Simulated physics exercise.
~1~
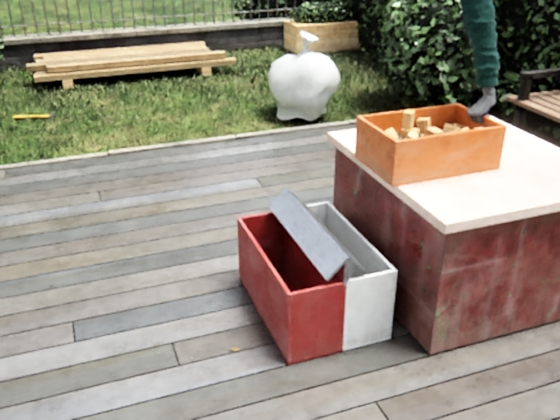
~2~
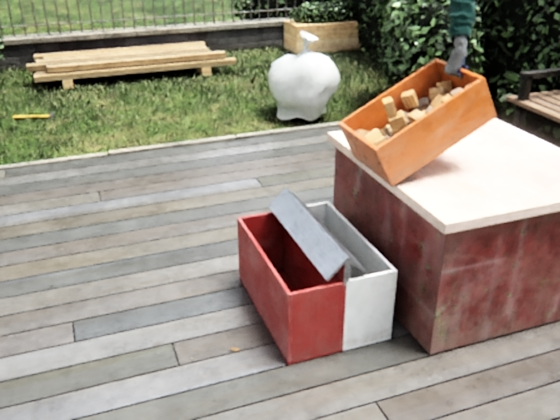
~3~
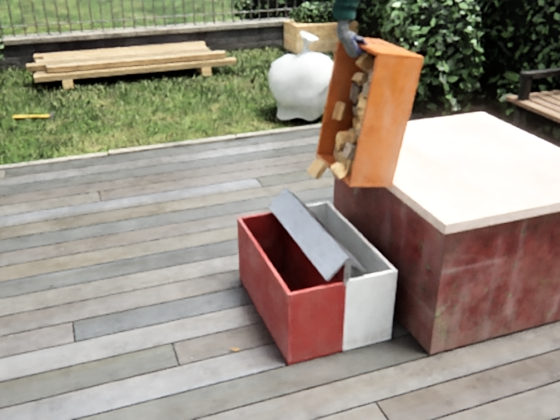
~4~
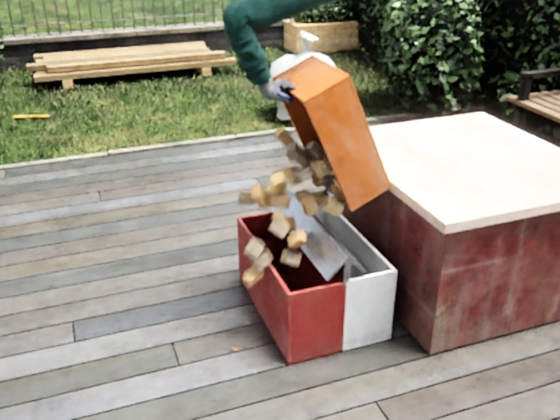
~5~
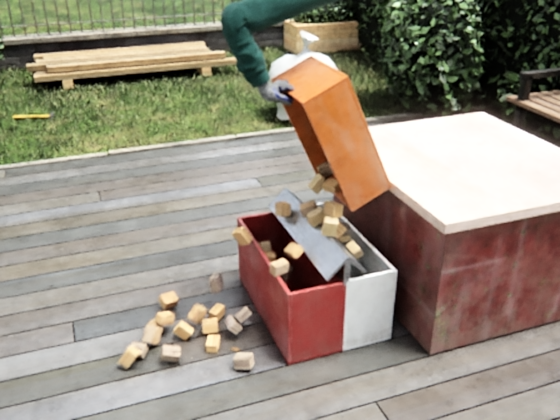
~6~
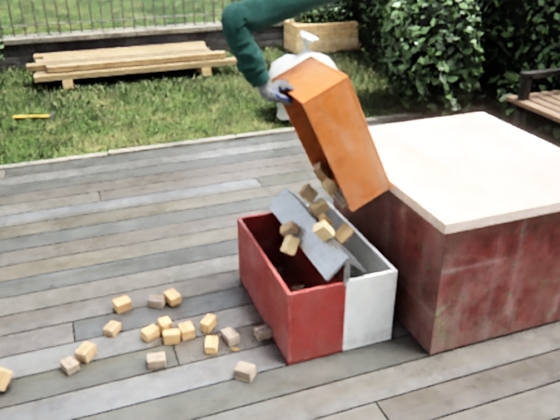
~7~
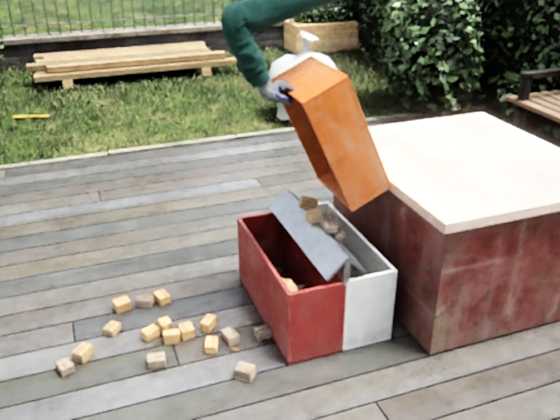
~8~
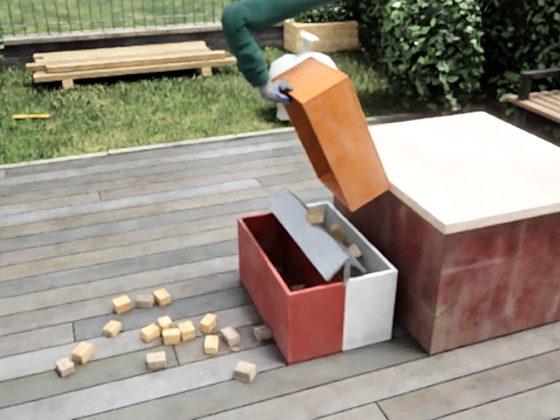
On a garden deck, a gloved hand tips an orange box of wooden blocks over red and white bins, many scattering beyond.
